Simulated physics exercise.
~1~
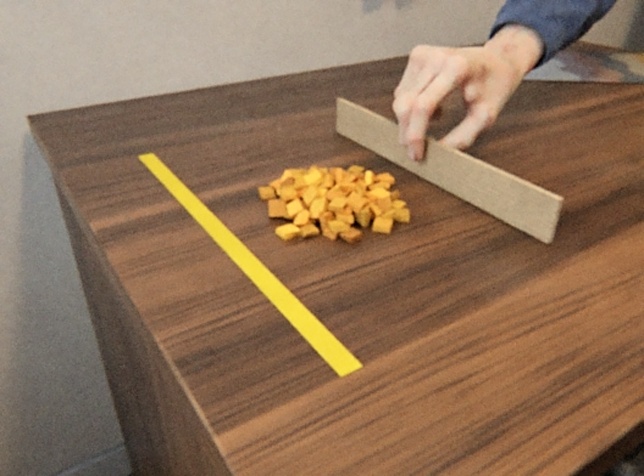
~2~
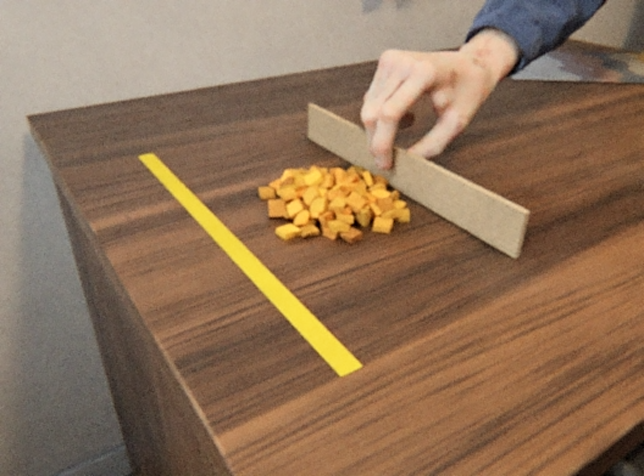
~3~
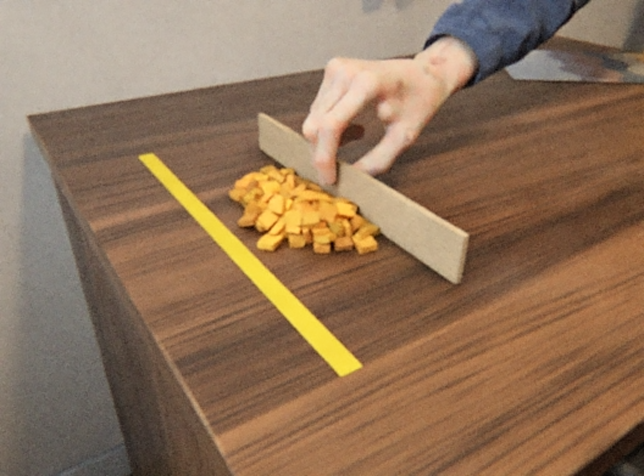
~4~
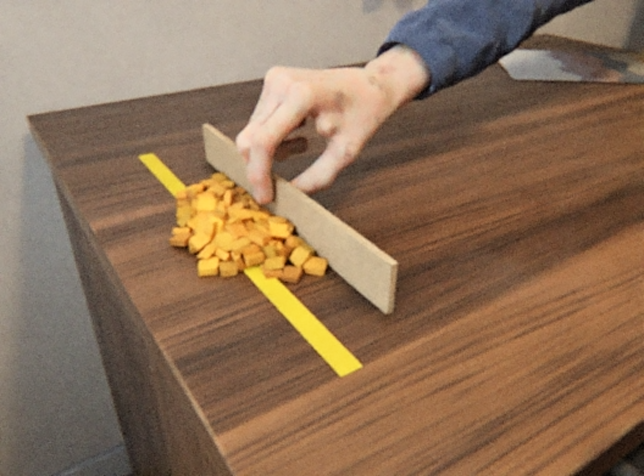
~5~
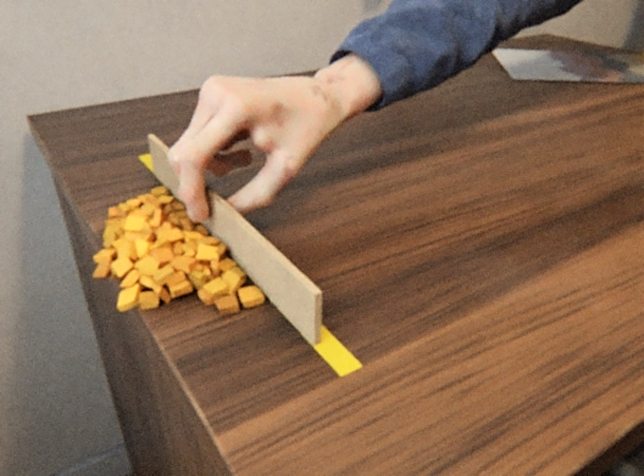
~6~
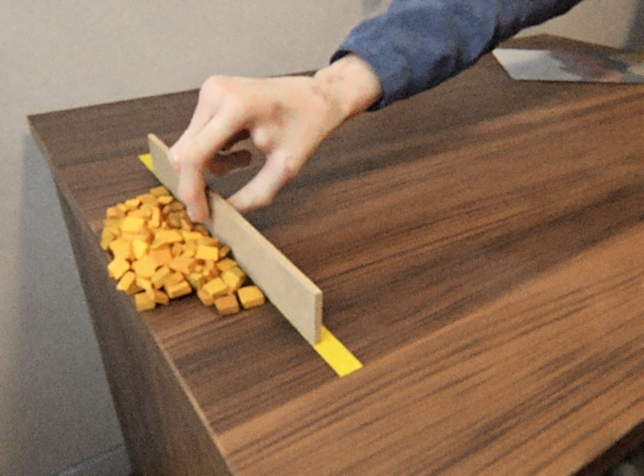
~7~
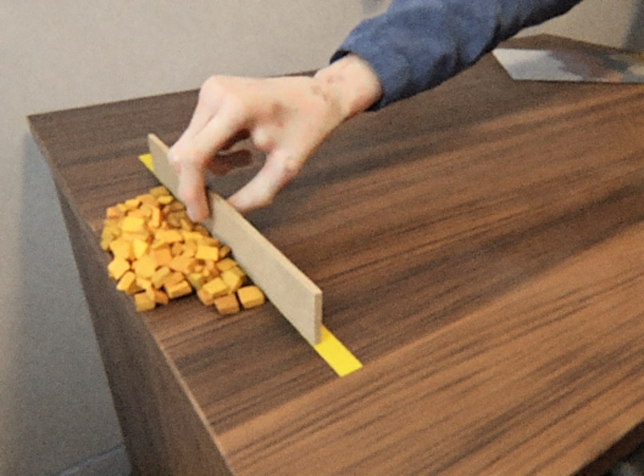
A hand in a blue sleeve slid an upright strip of card leftward across a wooden tabletop, pushing a pile of small orange-yellow chunks over a line of yellow tape, then stopped at the tape with the pile bunched near the table's edge.
